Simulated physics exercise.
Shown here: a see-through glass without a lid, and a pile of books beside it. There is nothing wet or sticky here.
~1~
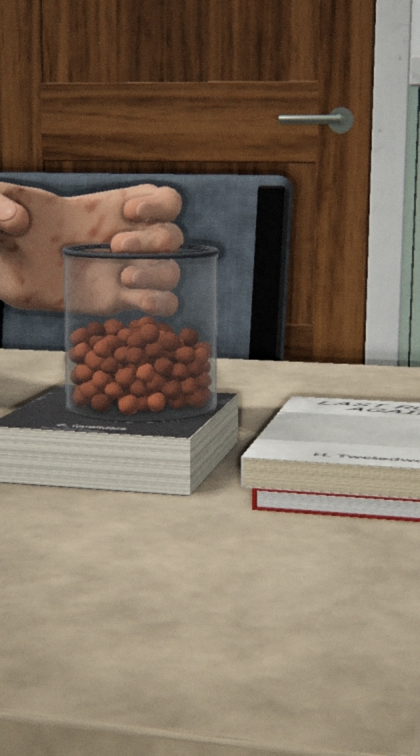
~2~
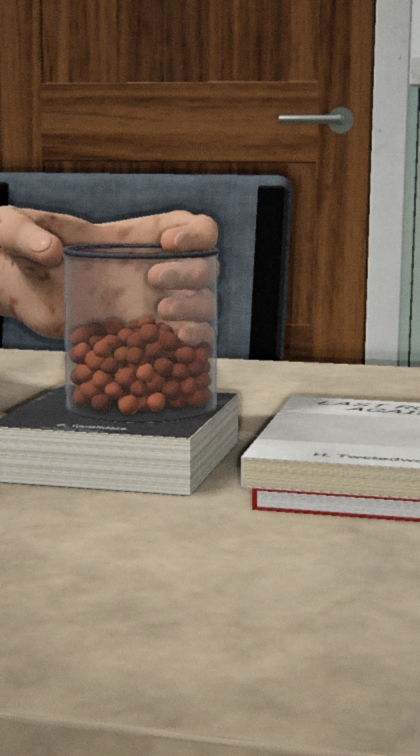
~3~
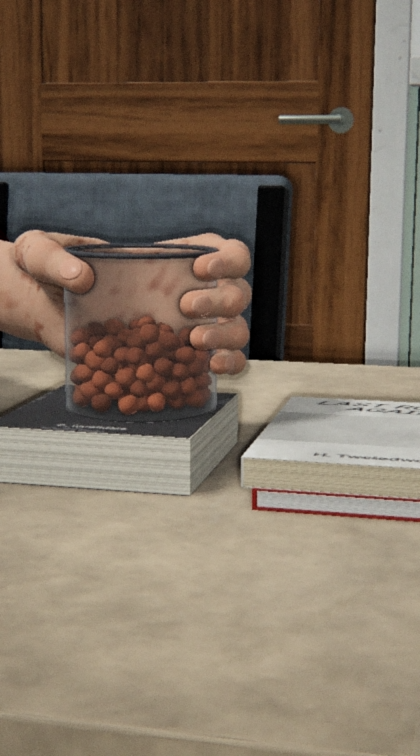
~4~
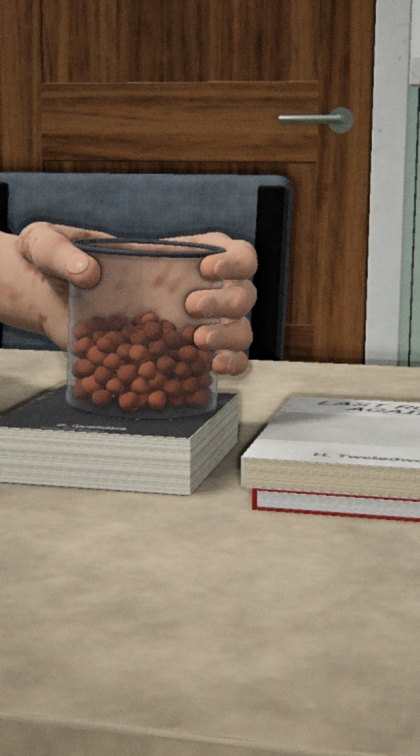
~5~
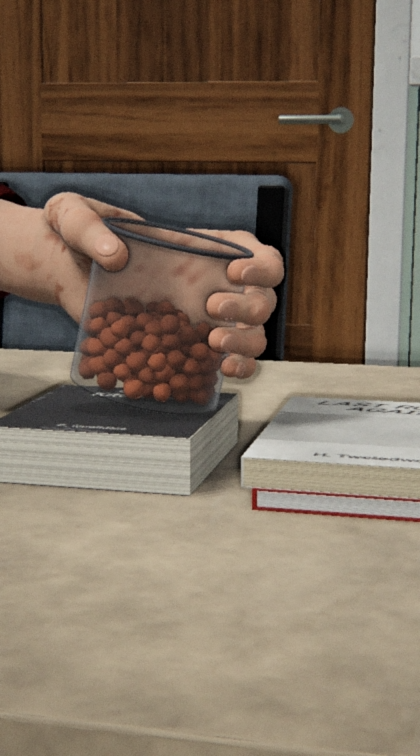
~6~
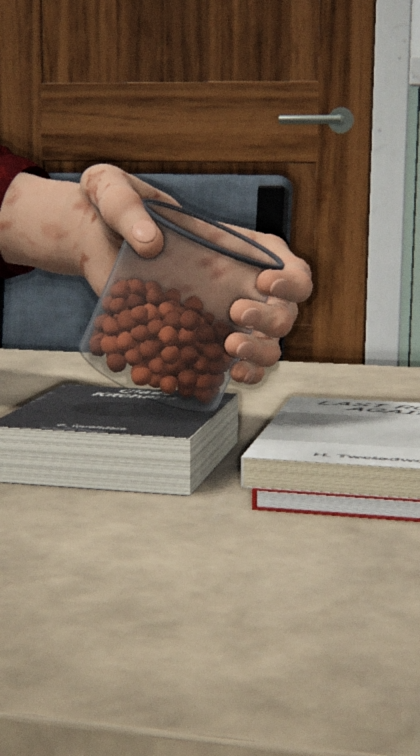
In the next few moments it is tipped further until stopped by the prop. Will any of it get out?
Looks like the filling will partly leave it.
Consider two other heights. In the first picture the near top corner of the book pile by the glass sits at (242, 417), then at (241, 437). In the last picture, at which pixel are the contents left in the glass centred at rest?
The middle would end roughly at (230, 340) the first time, then roughly at (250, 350).
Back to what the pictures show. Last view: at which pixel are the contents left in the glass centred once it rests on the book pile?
The centre settles around (287, 387).
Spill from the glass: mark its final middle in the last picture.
Look roughly at (410, 421) in the last frame.
Then, 0.53 s later than the last frame, the glass leans 62°; everything is still inside.
Then, 1.00 s later than the last frame, the glass leans 94°; a stray few of the clay pellets out of it.
Then, 1.40 s later than the last frame, the glass rests on the book pile at 97°; a small part of the clay pellets out of it.
When it is over, the glass rests on the book pile at 97°; a small part of the clay pellets out of it.
